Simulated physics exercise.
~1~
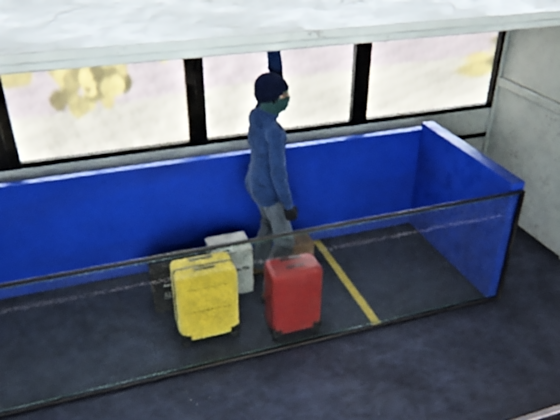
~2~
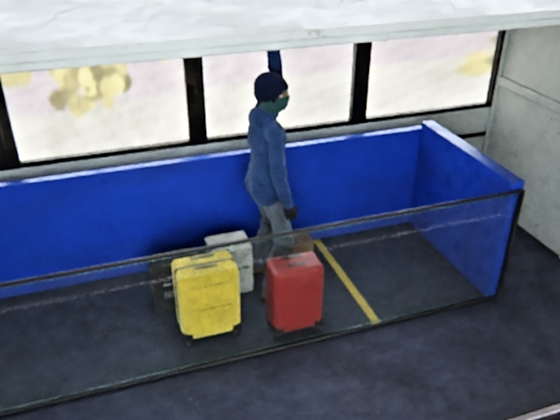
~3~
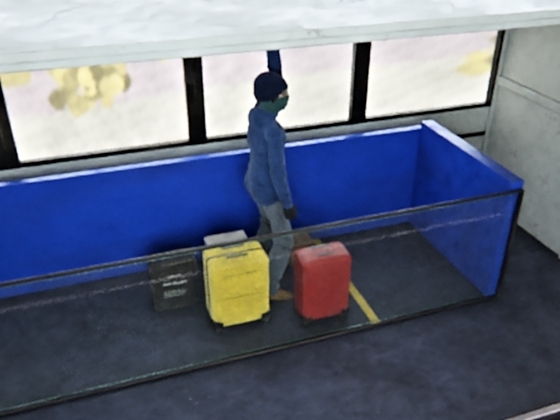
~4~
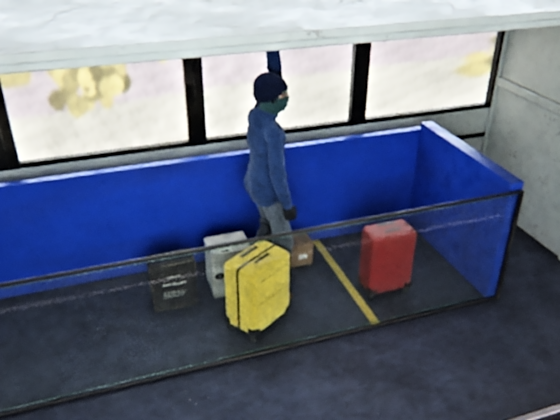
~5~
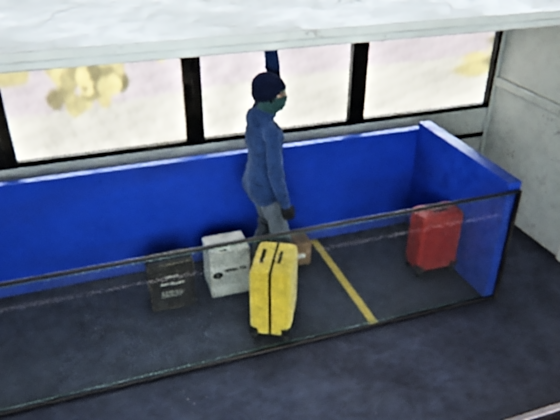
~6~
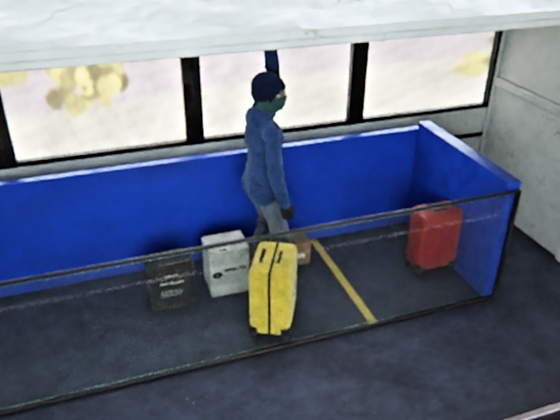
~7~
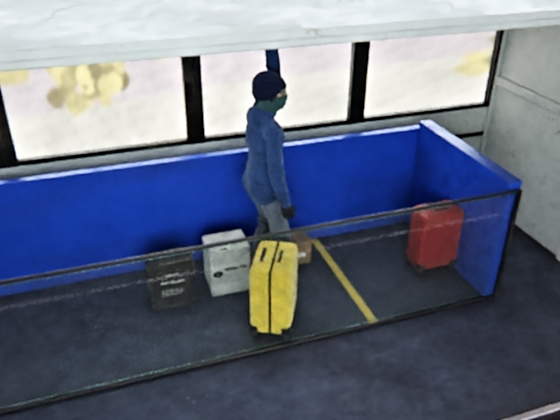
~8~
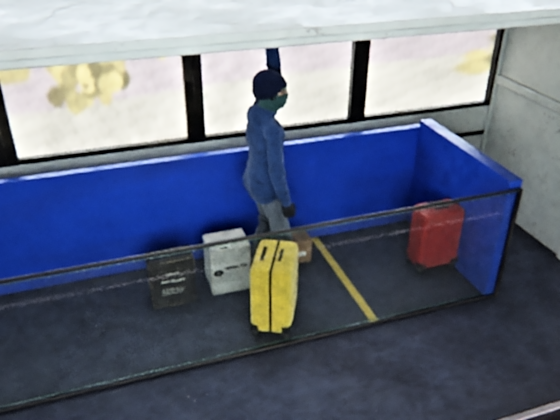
In a blue-walled bay, the red case rolls right across the yellow line; the yellow one stops short.
